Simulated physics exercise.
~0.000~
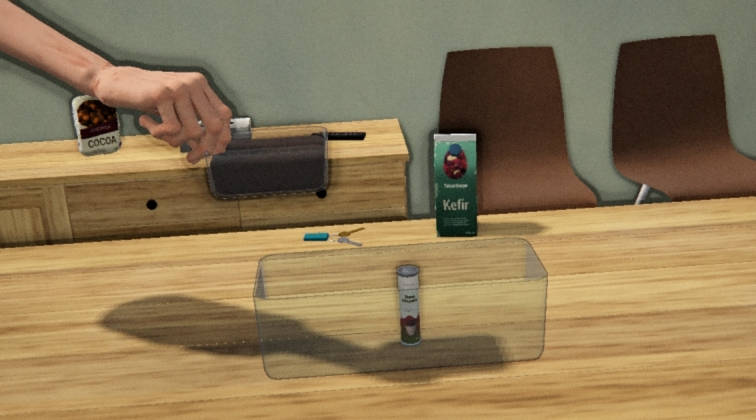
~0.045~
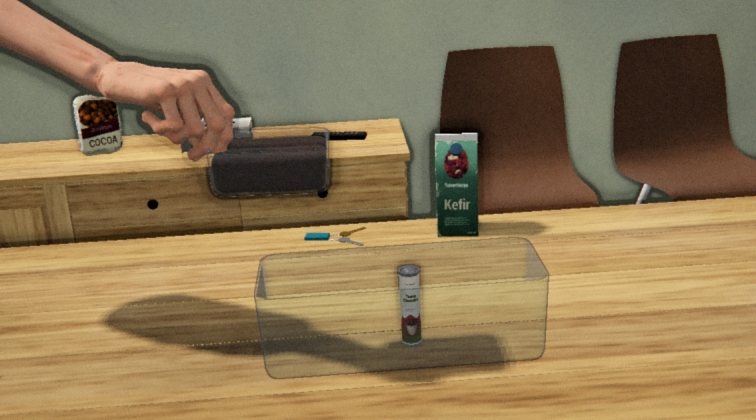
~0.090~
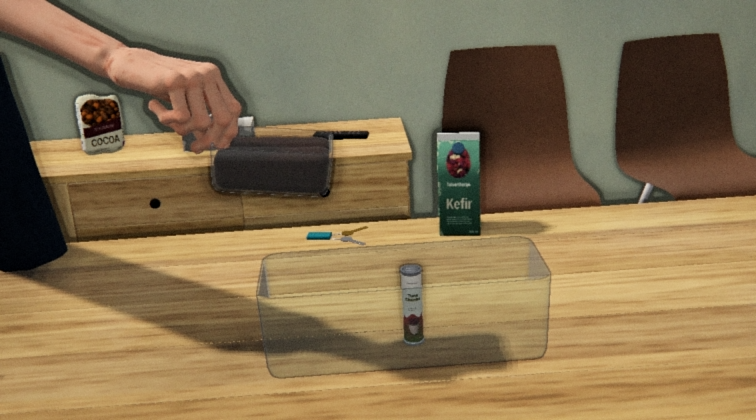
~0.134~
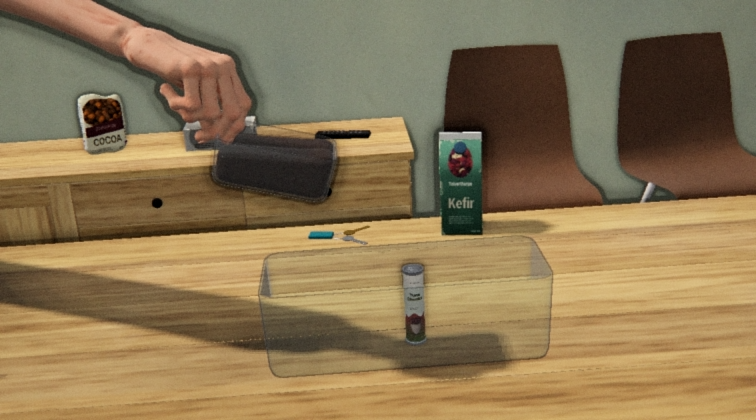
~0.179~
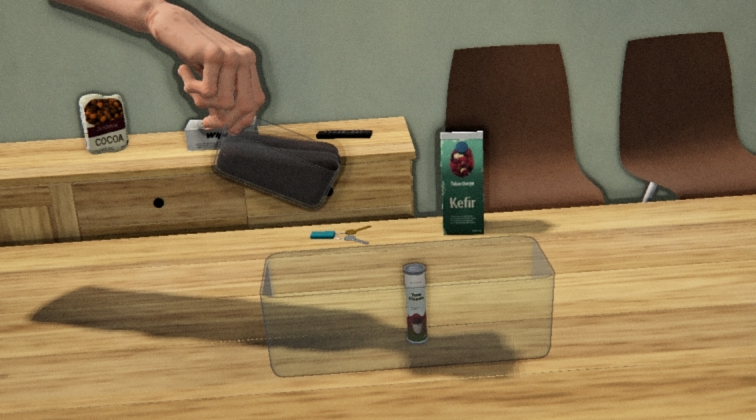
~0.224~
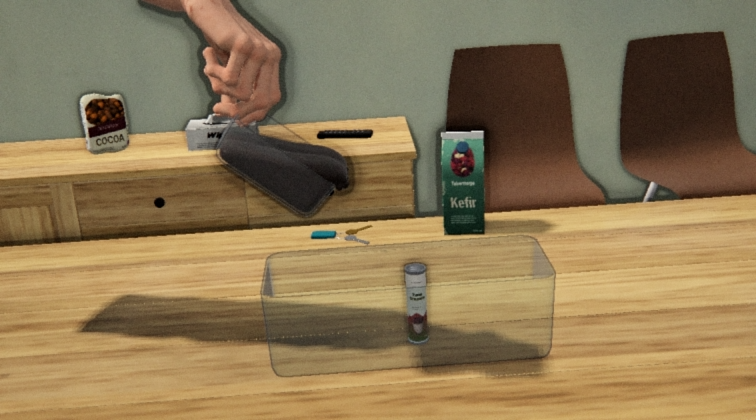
A hand steadily tilts a dark oblong tub rightward above a table holding a clear basin.
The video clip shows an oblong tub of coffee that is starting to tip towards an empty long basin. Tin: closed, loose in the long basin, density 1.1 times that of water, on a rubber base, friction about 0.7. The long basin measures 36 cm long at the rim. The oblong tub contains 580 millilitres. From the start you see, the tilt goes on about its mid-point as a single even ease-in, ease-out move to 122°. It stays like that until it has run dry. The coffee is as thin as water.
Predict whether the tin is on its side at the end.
The tin is on its side.
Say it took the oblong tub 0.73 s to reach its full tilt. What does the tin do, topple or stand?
Outcome - the tin comes down.
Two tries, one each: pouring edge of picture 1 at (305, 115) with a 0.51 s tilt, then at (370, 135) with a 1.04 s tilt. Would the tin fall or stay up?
The tin stays vertical the first time and stays vertical the second time.
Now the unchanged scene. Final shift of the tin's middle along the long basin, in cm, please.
Looks like roughly 7.5 cm in total.
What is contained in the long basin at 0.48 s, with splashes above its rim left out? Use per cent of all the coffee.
66 %, give or take.
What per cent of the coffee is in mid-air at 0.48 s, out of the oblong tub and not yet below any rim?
28 %.
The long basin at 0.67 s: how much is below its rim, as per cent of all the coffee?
Some 92 per cent.
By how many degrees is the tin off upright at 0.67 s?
It tilts roughly 25° from upright.
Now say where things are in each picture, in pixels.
The first picture shows tilt 0°; pouring edge (326, 138); surface from (213, 152) to (325, 145); the long basin's rim runs from (257, 278) to (537, 258); the tin's top is at (408, 274).
The second picture shows tilt 2°; pouring edge (328, 140); surface from (215, 151) to (326, 145).
The third picture shows tilt 7°; pouring edge (332, 144); surface from (217, 147) to (330, 146).
The fourth picture shows tilt 15°; pouring edge (335, 152); surface from (221, 145) to (334, 149).
The fifth picture shows tilt 26°; pouring edge (337, 163); surface from (222, 143) to (335, 155); 3 per cent is over the edge.
The sixth picture shows tilt 40°; pouring edge (335, 176); surface from (222, 139) to (319, 155); 11 per cent is over the edge.
By 0.48 s the tilt is 113° and 5 per cent is still to pour; the tin stands where it began.
By 0.67 s the tilt is 122° and 0 per cent is still to pour; the tin leans 23°.
By 0.87 s the tilt is 122° and 0 per cent is still to pour; the tin lies on its side.
By 1.08 s the tilt is 122° and 0 per cent is still to pour; the tin lies on its side.
At rest the tin lies on its side.
